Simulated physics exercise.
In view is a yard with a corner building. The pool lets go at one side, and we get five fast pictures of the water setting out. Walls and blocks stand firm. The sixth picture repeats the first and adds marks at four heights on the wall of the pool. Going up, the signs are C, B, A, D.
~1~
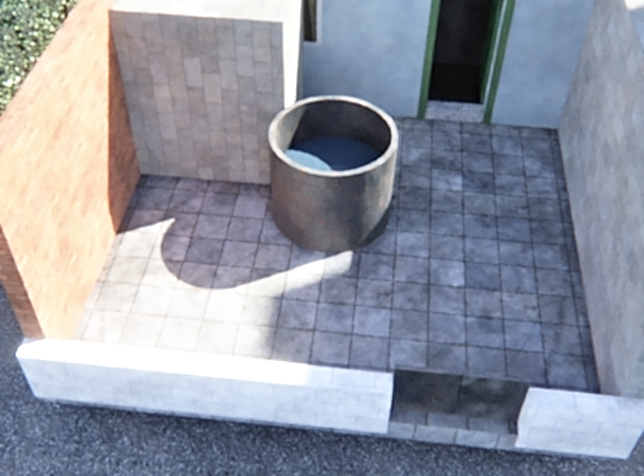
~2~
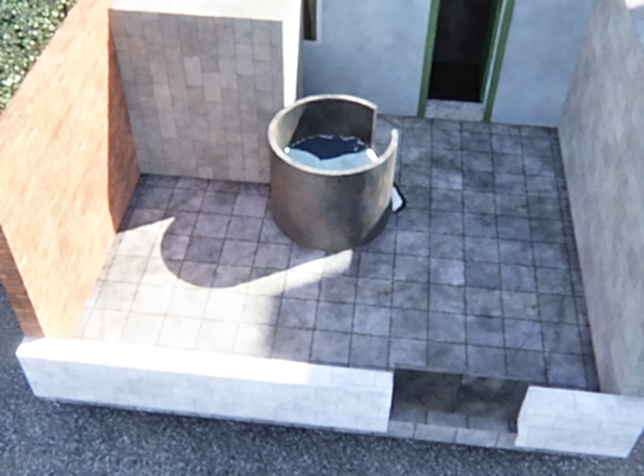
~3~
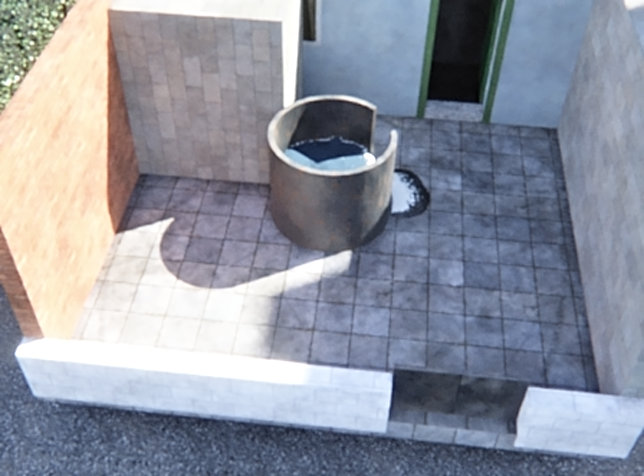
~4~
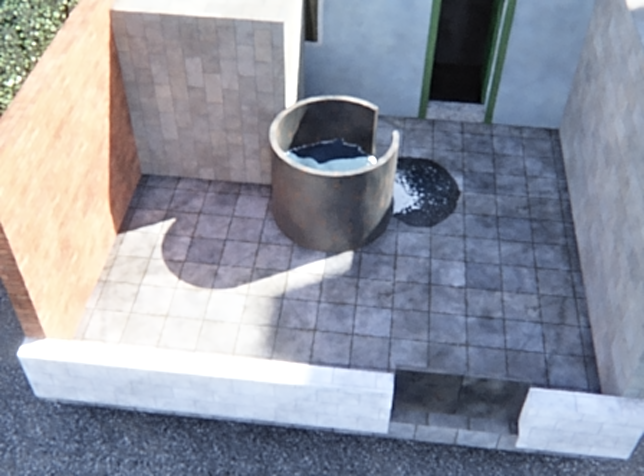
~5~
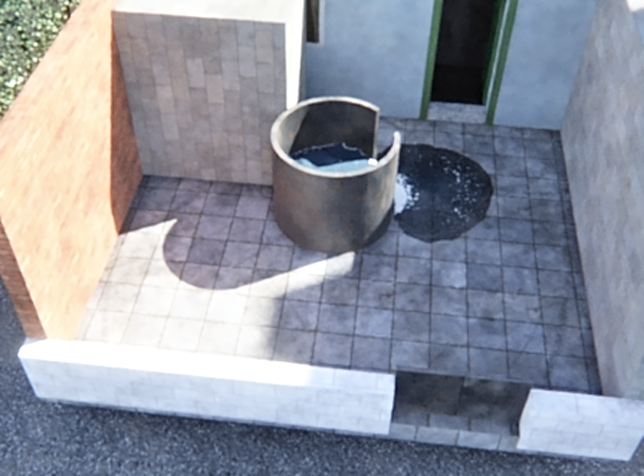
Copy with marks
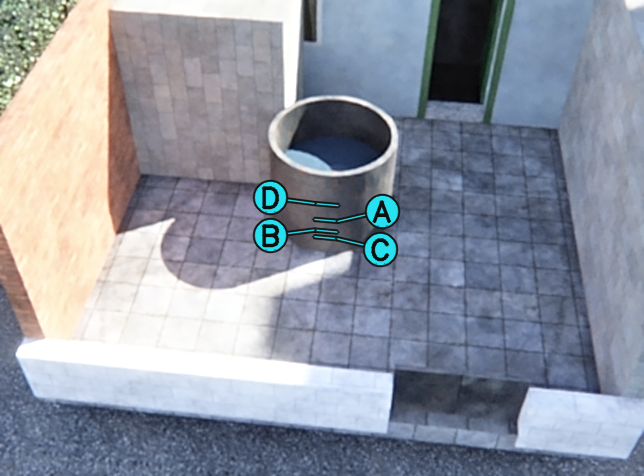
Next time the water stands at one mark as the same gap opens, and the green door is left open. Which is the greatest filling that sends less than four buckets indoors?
The limit is D.
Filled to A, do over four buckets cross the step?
No, not at all.
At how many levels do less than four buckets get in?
All of the four.
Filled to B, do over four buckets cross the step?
No, that is safe.
In cyan, A at (326, 220); B at (325, 231); C at (325, 237); D at (326, 204); from the bottom up C, B, A, D.
With A, nothing gets over.
With B, nothing gets over.
With C, nothing gets over.
With D, a bucket or two gets in.
